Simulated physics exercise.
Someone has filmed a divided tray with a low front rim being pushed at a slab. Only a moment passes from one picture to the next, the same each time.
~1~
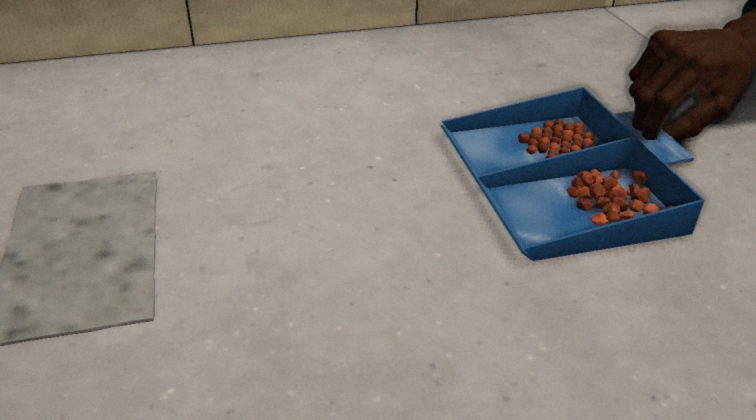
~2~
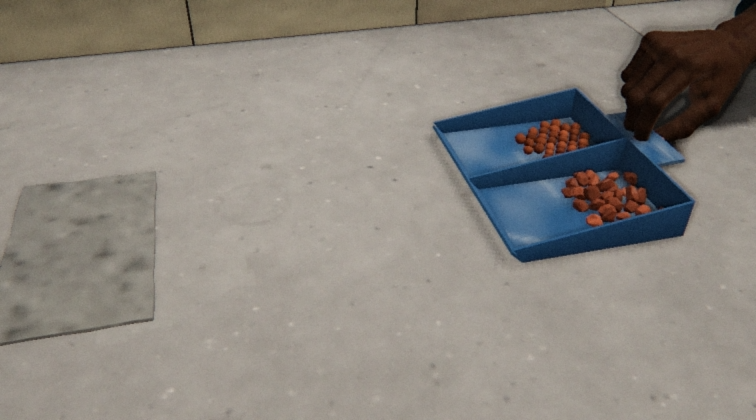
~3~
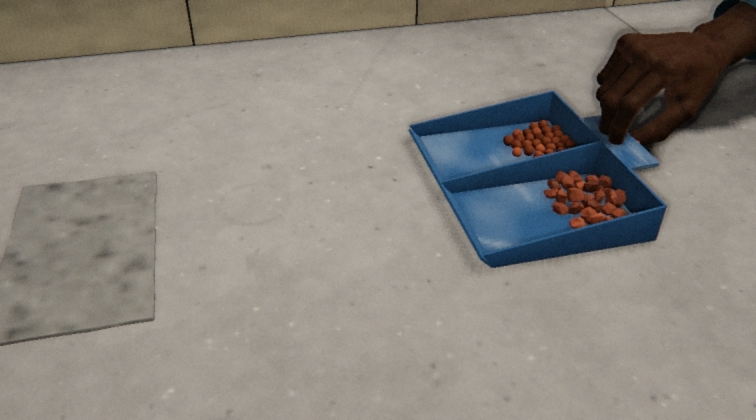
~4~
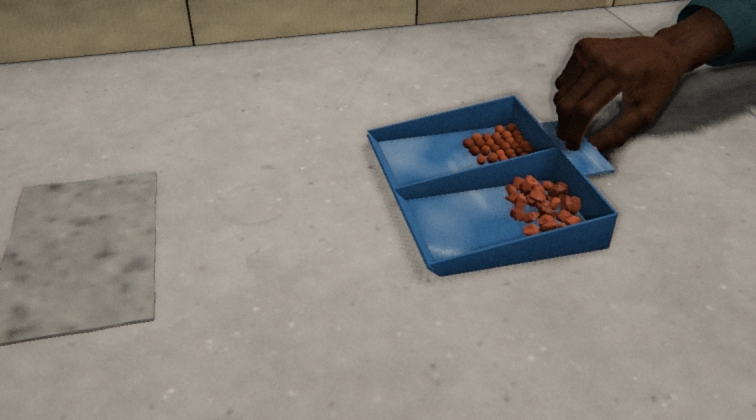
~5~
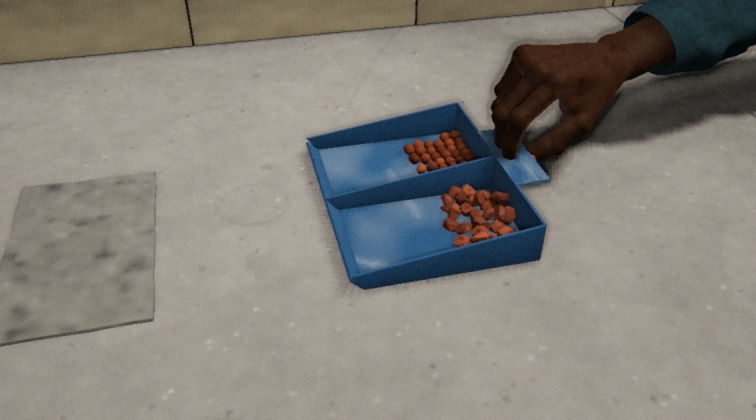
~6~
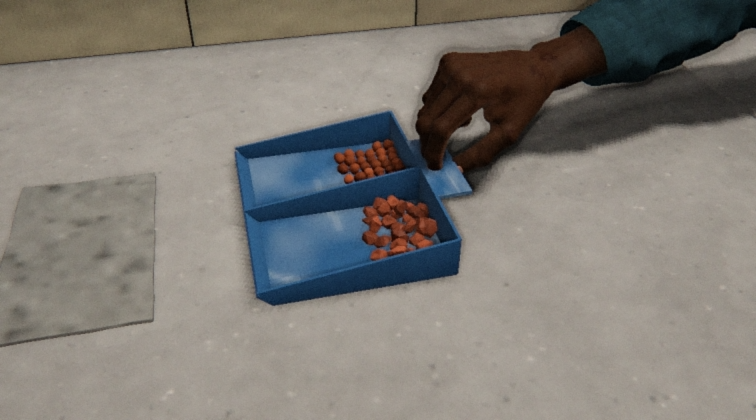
A hand sliding a divided blue tray holding two clusters of reddish pieces leftward across a pale surface, nearing a grey slab.
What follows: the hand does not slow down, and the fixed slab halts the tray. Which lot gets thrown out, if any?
Here the nearer lot sends some over the front rim, and the farther lot sends some over the front rim.
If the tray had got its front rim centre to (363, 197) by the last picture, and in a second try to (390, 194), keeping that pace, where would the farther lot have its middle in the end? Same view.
At about (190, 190), and at (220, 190).
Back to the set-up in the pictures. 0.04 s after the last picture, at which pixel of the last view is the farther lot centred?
Near (319, 174).
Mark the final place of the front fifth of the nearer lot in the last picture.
Close to (26, 299).
Then, 0.04 s on from there, tray still sliding, front rim near (191, 222); nearer lot all inside; farther lot all inside.
Then, 0.17 s on from there, tray stopped at the slab; nearer lot near a quarter out of the tray; farther lot near a quarter out of the tray.
Then, 0.38 s on from there, tray stopped at the slab; nearer lot near a third out of the tray; farther lot near a third out of the tray.
In the end, tray stopped at the slab; nearer lot near a third out of the tray; farther lot near a third out of the tray.
